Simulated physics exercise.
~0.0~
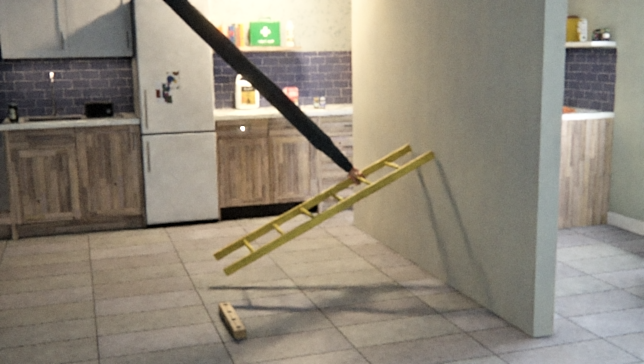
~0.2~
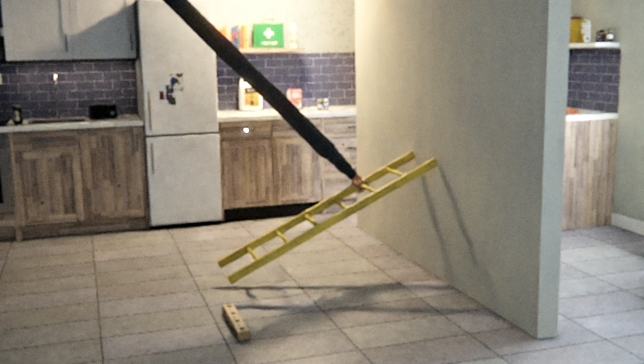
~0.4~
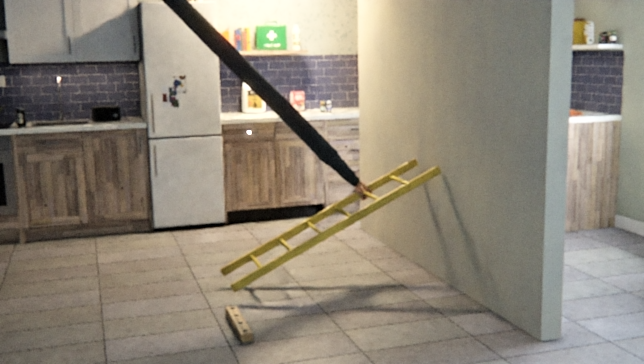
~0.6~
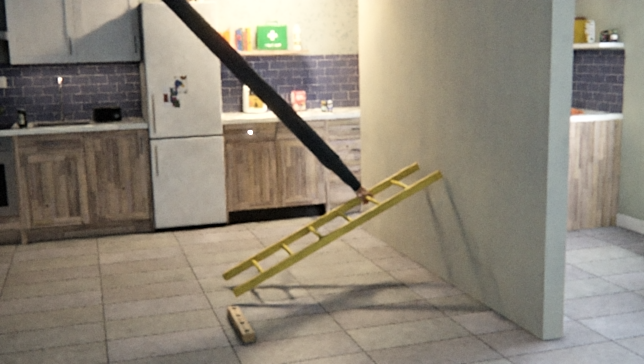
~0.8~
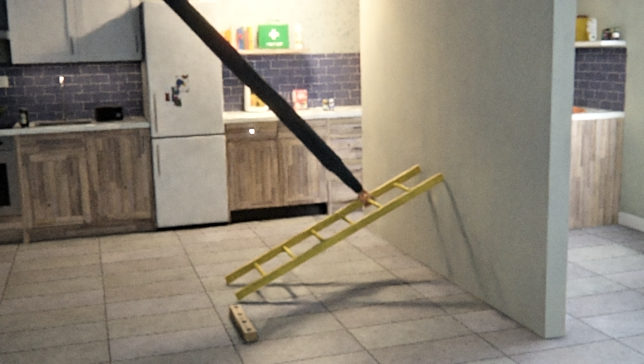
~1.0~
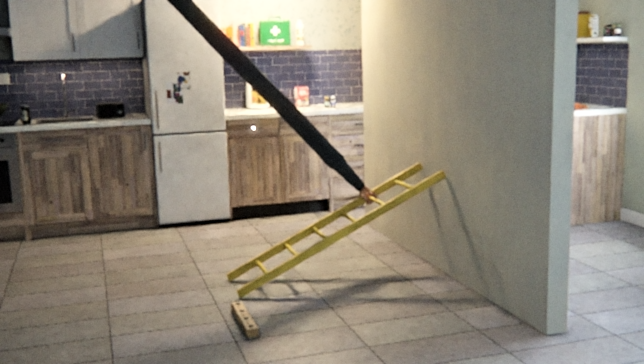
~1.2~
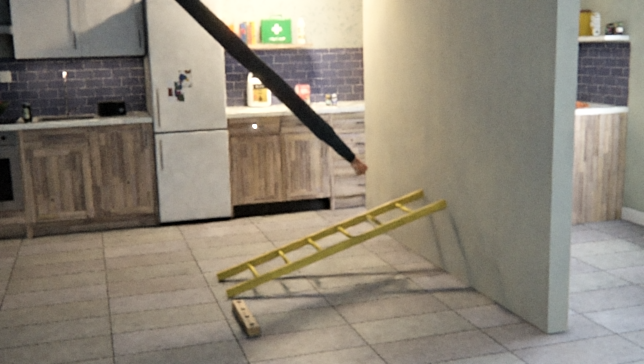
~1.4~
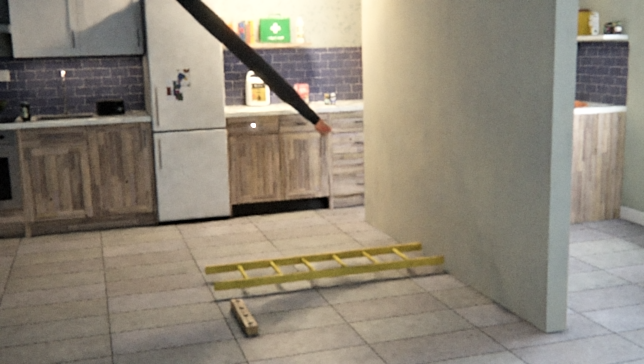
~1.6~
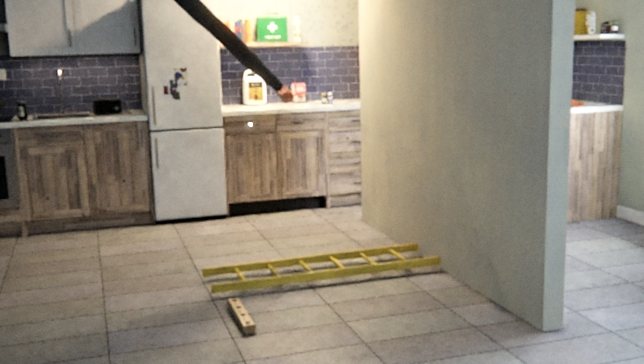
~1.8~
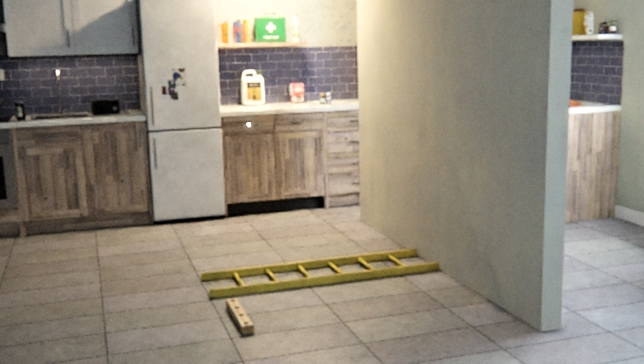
In a tiled kitchen seen from a slightly swaying camera, wooden cabinets and a white fridge stand at the back, with a pale partition wall on the right. A dark-sleeved arm reaches in from the upper left, holding a yellow ladder-like rack at a slant against the wall, while a short wooden batten lies on the floor near its lower left end. The hand lowers the rack a little, then lets go and draws back. The rack slips down the wall and drops flat to the floor. The arm withdraws, leaving the rack lying behind the unmoved batten.
